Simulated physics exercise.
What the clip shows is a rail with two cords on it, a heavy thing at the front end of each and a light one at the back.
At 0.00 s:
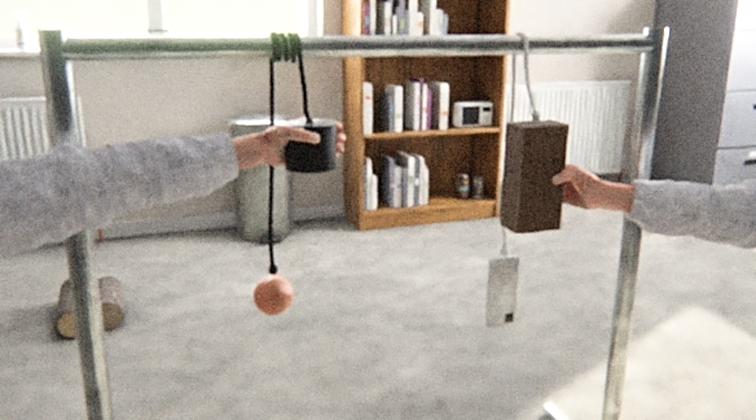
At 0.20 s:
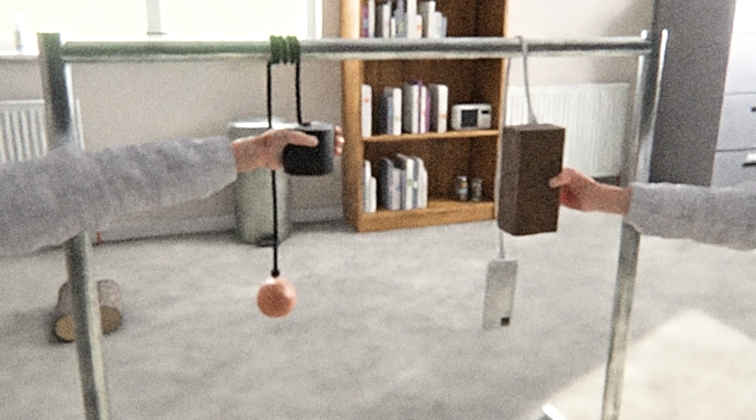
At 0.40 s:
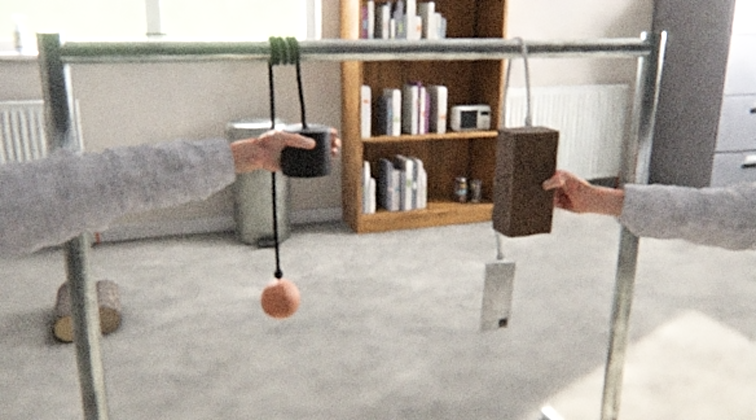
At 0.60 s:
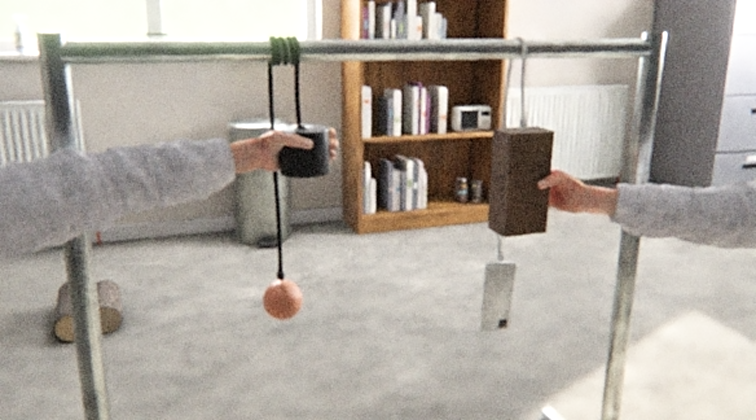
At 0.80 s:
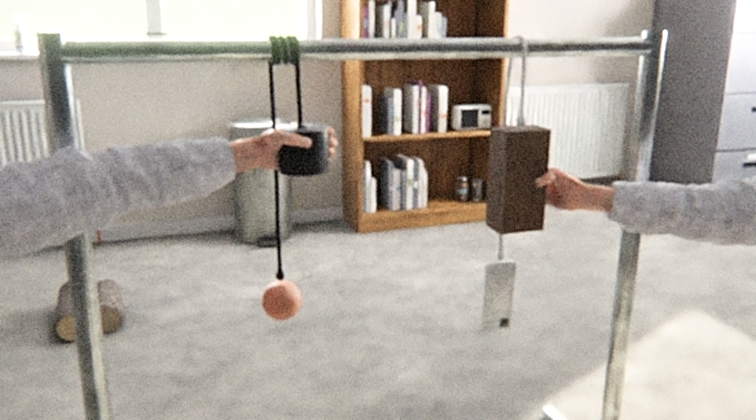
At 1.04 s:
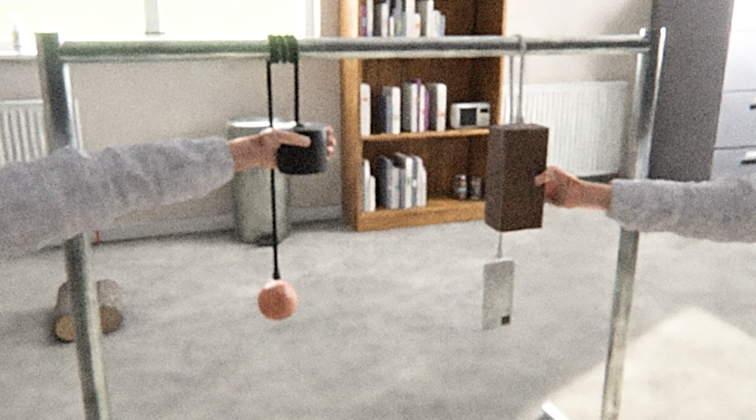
Two hands holding a black cylinder and a brown block beneath a rail drift slightly left.
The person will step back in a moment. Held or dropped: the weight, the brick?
Result: The weight stays suspended. The brick falls away.
After 1.52 s, weight hanging near (295, 158); brick dropping near (503, 374).
After 1.84 s, weight hanging near (296, 157); brick on the floor.
At rest, weight hanging near (295, 158); brick on the floor. The weight is held and the brick pulls its rope through.
